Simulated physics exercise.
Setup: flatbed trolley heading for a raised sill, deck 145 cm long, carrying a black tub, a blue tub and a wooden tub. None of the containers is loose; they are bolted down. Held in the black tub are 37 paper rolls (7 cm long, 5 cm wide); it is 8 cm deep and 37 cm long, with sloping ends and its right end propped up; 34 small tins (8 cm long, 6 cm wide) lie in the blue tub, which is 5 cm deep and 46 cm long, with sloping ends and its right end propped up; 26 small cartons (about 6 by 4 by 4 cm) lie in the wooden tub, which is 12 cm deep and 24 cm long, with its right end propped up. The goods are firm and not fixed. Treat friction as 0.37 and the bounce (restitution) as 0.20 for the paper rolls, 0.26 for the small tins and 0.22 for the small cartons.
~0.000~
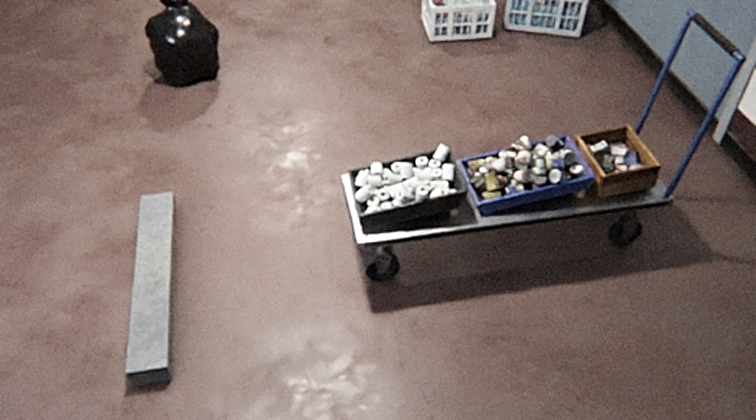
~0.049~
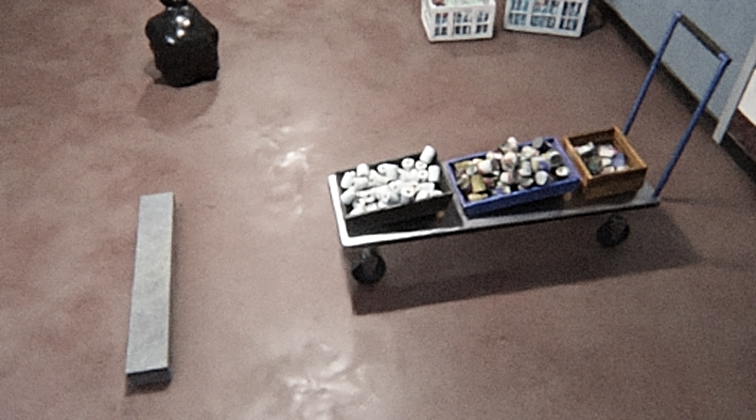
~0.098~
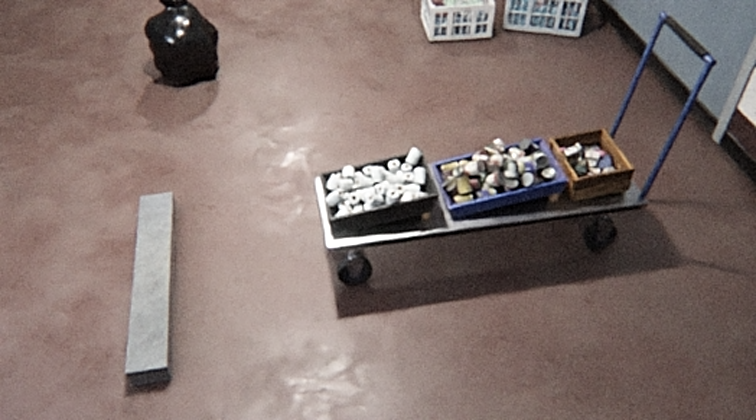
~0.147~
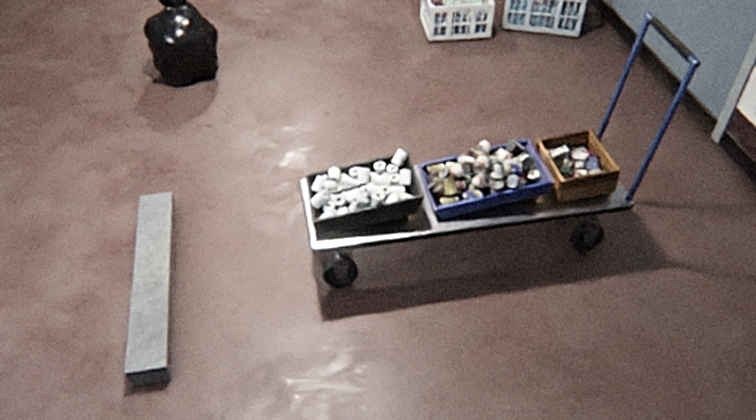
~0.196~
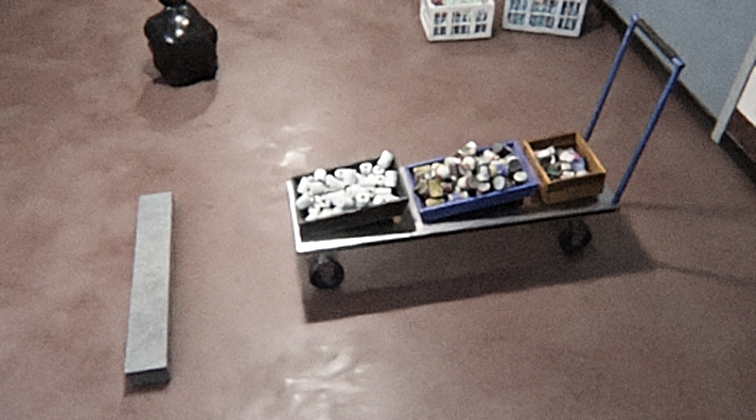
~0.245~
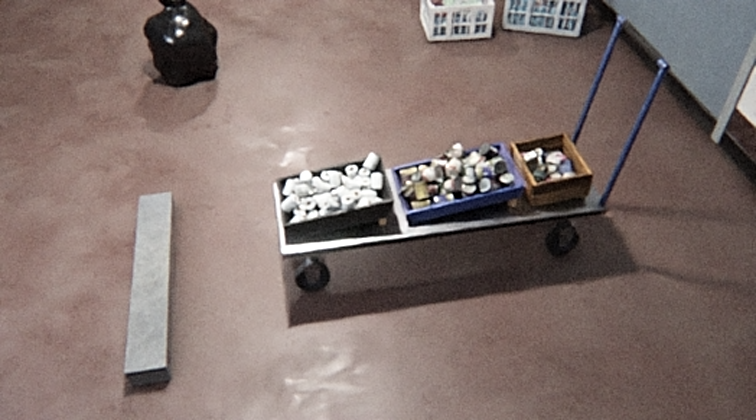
On a brown floor, a flatbed trolley carrying black, blue and wooden tubs of small items rolling slowly left toward a grey bar.
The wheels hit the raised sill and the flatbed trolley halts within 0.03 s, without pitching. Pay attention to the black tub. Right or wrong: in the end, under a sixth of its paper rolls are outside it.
Right.
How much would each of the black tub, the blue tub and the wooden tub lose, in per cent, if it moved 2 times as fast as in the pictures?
Then the black tub sheds 50 per cent, the blue tub 50 per cent, and the wooden tub 10 per cent.
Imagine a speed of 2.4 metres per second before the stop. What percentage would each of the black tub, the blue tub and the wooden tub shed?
Then the black tub sheds 40 per cent of its load, the blue tub 40 per cent, and the wooden tub 10 per cent.
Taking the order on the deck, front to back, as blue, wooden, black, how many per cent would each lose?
Then black tub 0, blue tub 10, wooden tub 0 per cent.
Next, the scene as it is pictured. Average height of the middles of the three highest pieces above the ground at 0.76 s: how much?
I'd put it close to 48 cm.
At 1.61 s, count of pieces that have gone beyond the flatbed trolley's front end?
Around 3.
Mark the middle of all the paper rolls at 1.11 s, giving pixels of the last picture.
Somewhere around pixel (191, 217).
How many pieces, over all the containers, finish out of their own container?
Roughly 8 pieces.
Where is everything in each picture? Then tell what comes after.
In the first frame (places track the rim corner closest to us here), black tub (361, 215); wooden tub (606, 175); 86 cm to go; all still inside.
Black tub (346, 217); wooden tub (592, 177); 80 cm to go, in the second frame.
Black tub (331, 219); wooden tub (579, 179); 73 cm to go, in the third frame.
Black tub (316, 221); wooden tub (564, 180); 67 cm to go, in the fourth frame.
Black tub (300, 223); wooden tub (551, 182); 61 cm to go, in the fifth frame.
Black tub (285, 225); wooden tub (537, 184); 55 cm to go; all still inside, in the sixth frame.
After 0.66 s, the wheels strike.
After 0.76 s, the black tub has all 37, the blue tub has all 34 and the wooden tub has all 26.
After 0.88 s, the black tub is down by 3 of 37, the blue tub is down by 1 of 34 and the wooden tub has all 26.
After 1.11 s, the black tub is down by 3 of 37, the blue tub is down by 4 of 34 and the wooden tub has all 26.
When it is over (at 1.61 s), the black tub is down by 3 of 37, the blue tub is down by 5 of 34 and the wooden tub has all 26. Asked share, 3 of 37, 8 per cent.
